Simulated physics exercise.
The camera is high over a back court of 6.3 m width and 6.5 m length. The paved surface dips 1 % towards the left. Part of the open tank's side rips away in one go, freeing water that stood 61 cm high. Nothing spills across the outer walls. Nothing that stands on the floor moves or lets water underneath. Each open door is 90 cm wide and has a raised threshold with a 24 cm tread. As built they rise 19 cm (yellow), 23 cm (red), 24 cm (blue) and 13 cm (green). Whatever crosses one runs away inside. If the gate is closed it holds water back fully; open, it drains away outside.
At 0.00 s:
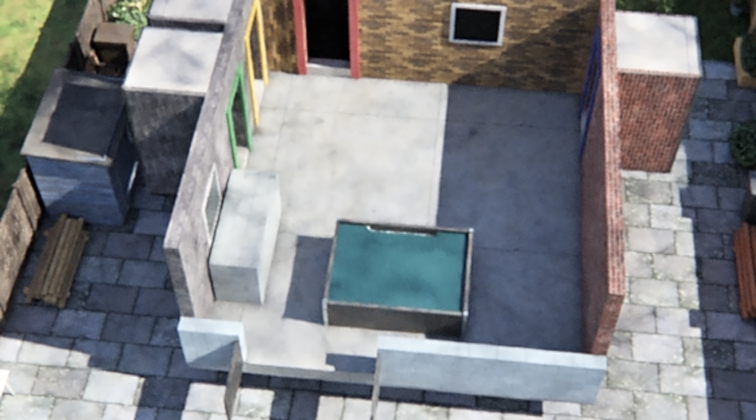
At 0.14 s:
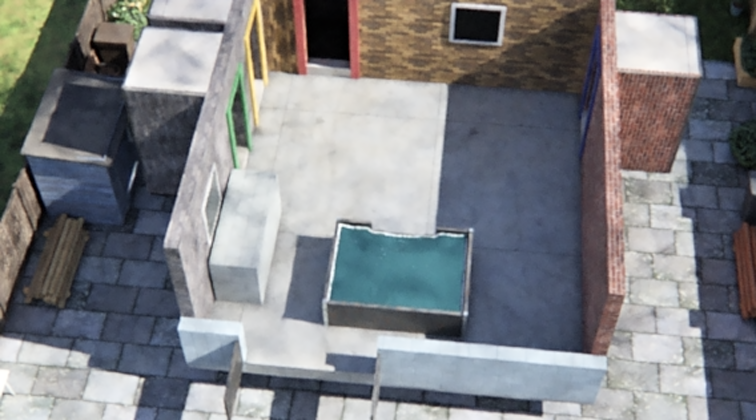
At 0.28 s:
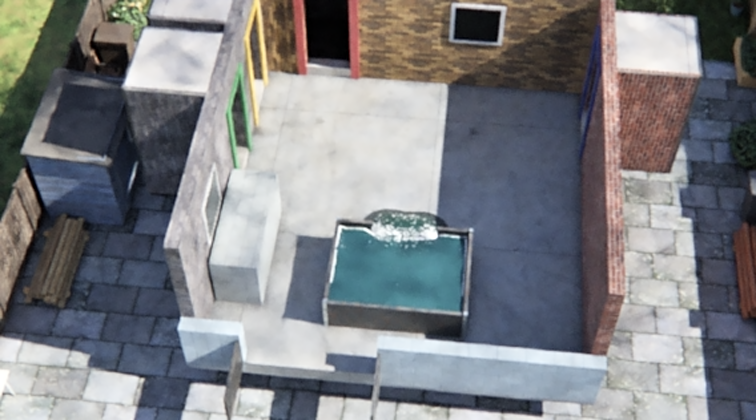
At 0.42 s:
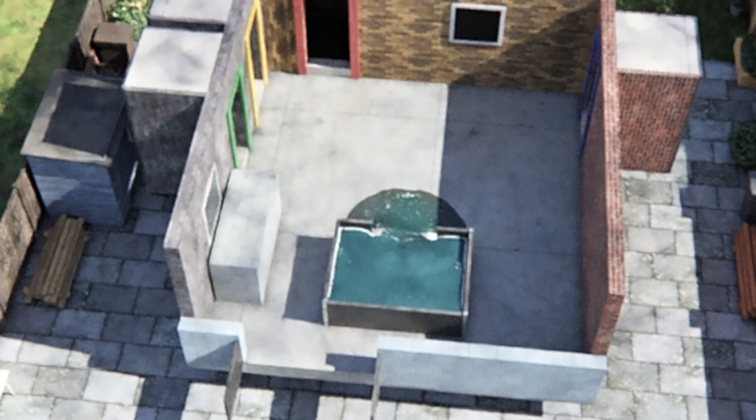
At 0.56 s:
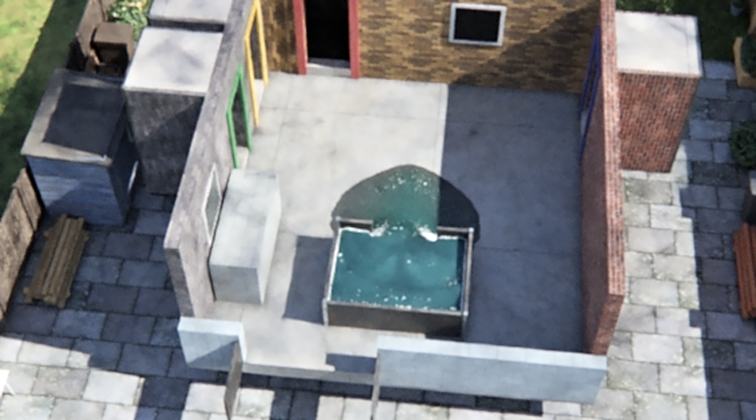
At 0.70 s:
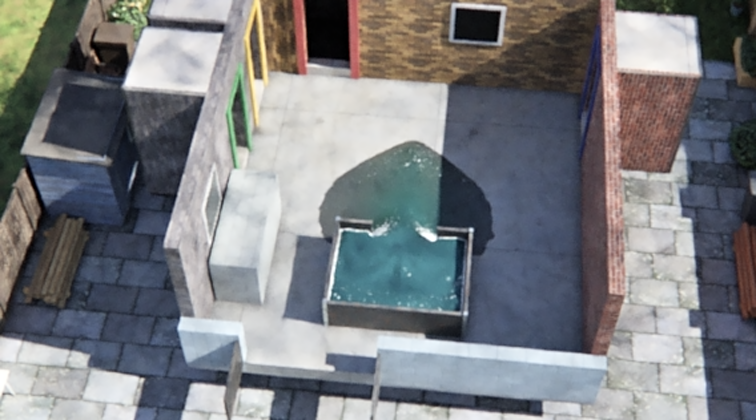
Water sat still in an open tank in a walled court, then broke out through a gap in its far side and fanned across the pale floor in a widening dark, wet patch.
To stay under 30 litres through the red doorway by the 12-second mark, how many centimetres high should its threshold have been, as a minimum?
Close to 11 cm is just enough.
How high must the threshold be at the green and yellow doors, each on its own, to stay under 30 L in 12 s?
Roughly 8.5 cm at green and 12.5 cm at yellow.
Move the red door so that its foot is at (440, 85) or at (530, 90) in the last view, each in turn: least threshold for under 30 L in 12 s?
About 14.5 and 9.5 cm.
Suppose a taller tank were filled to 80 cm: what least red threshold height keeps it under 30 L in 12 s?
About 16 cm.
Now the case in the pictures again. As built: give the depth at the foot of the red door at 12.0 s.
Roughly 7.5 cm deep.
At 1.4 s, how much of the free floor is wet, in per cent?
Near 35 per cent is wet.
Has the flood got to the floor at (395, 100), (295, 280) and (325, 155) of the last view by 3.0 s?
In that order: Under water, still dry, flooded.
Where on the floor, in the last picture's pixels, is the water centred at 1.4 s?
Around (403, 246).
After 1.4 s water covers 35 % of the floor, deepest (32 cm) near (400, 240); it has not reached the red door.
After 3.0 s water covers 55 % of the floor, deepest (30 cm) near (277, 72); 15 cm at the red door, 0 litres in over its 23 cm threshold.
After 12.0 s water covers 95 % of the floor, deepest (12 cm) near (237, 203); 7 cm at the red door, 0 litres in over its 23 cm threshold.
At the red door as built, the water arrived by 1.9 s and peaked near 18 cm at 2.2 s.
With a threshold of 10 cm, 43 litres would have come in within the 12 s; with 13.5 cm, 13 litres. So under 30 litres takes about 11 cm.
